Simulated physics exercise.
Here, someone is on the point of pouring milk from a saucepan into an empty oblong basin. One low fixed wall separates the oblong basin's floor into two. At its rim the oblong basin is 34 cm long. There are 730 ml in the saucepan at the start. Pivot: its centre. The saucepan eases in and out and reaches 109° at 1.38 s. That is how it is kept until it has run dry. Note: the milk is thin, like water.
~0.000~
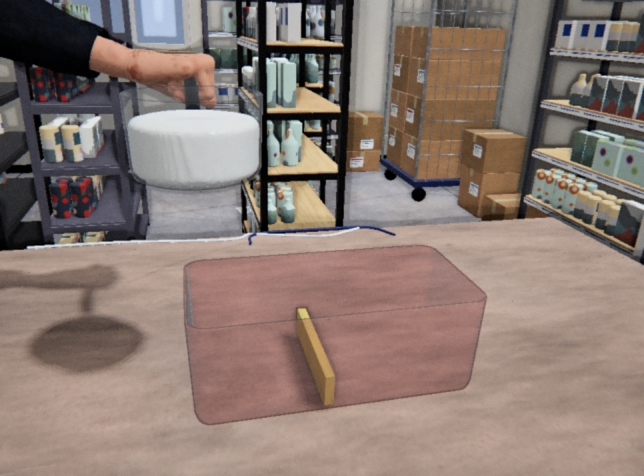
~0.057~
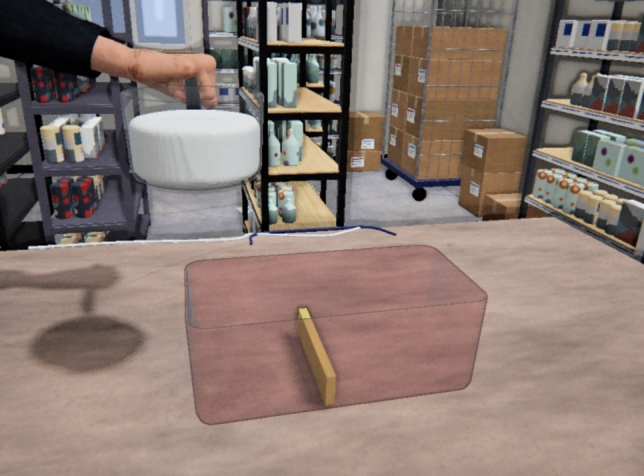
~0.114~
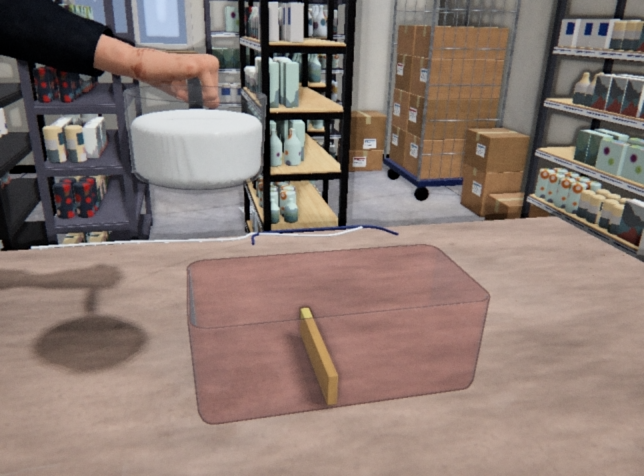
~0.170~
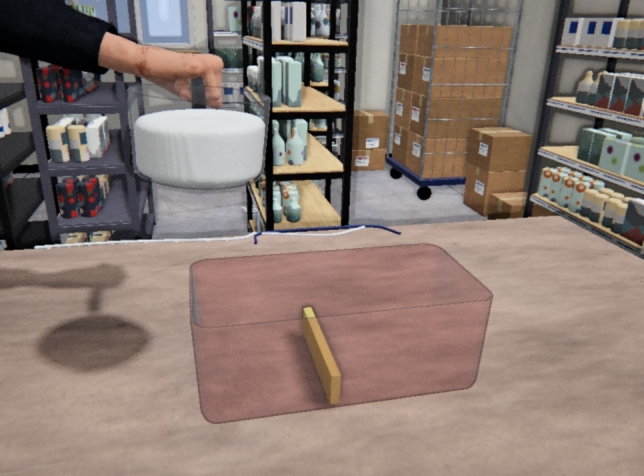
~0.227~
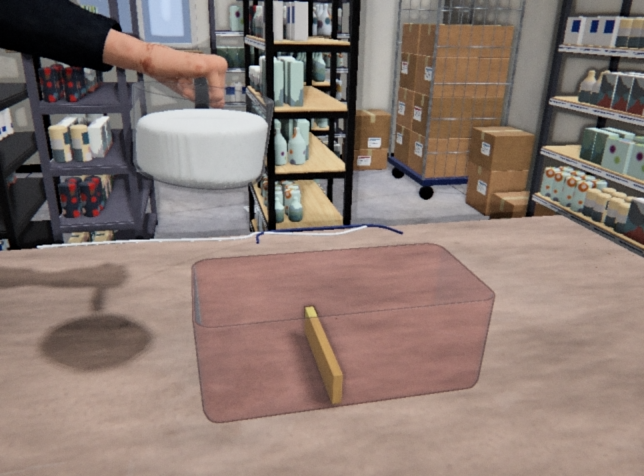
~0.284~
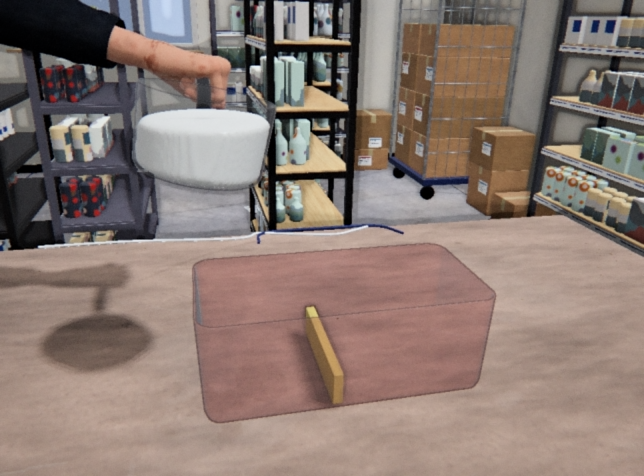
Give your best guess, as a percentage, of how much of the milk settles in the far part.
I would say 65 per cent of it settles there.
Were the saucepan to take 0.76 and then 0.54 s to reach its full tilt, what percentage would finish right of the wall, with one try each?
Roughly 55 per cent the first time and 45 per cent the second.
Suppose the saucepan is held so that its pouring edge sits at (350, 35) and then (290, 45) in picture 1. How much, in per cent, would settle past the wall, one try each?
95 per cent first, 90 per cent second.
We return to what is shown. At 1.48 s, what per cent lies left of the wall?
Left share: Approx. 34 %.
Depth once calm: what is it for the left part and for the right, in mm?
Final levels - left approx 10 mm, right approx 16 mm.
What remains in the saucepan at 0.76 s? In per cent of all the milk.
Remaining: Near 72 % of the total.
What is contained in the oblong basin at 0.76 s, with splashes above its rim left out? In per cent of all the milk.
Near 3 in a hundred.
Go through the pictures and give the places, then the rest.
In the first picture, it leans 0°; its right rim is at (260, 96); the milk meets the walls at (128, 121) and (257, 120); the oblong basin's rim runs from (185, 294) to (458, 271); the wall's top is at (314, 340).
In the second picture, it leans 0°; its right rim is at (261, 96); the milk meets the walls at (129, 121) and (258, 119).
In the third picture, it leans 2°; its right rim is at (264, 97); the milk meets the walls at (132, 120) and (260, 119).
In the fourth picture, it leans 4°; its right rim is at (268, 99); the milk meets the walls at (134, 120) and (263, 119).
In the fifth picture, it leans 7°; its right rim is at (272, 103); the milk meets the walls at (137, 120) and (266, 119).
In the sixth picture, it leans 11°; its right rim is at (274, 108); the milk meets the walls at (138, 120) and (268, 119).
After 0.76 s the tilt is 64° and 72 per cent is still to pour, 2 is left of the wall and 2 right of it.
After 1.11 s the tilt is 99° and 15 per cent is still to pour, 10 is left of the wall and 59 right of it.
After 1.48 s the tilt is 109° and 0 per cent is still to pour, 33 is left of the wall and 64 right of it.
After 1.88 s the tilt is 109° and 0 per cent is still to pour, 34 is left of the wall and 65 right of it.
In the end 34 per cent lies left of the wall, 65 right of it and 1 outside.
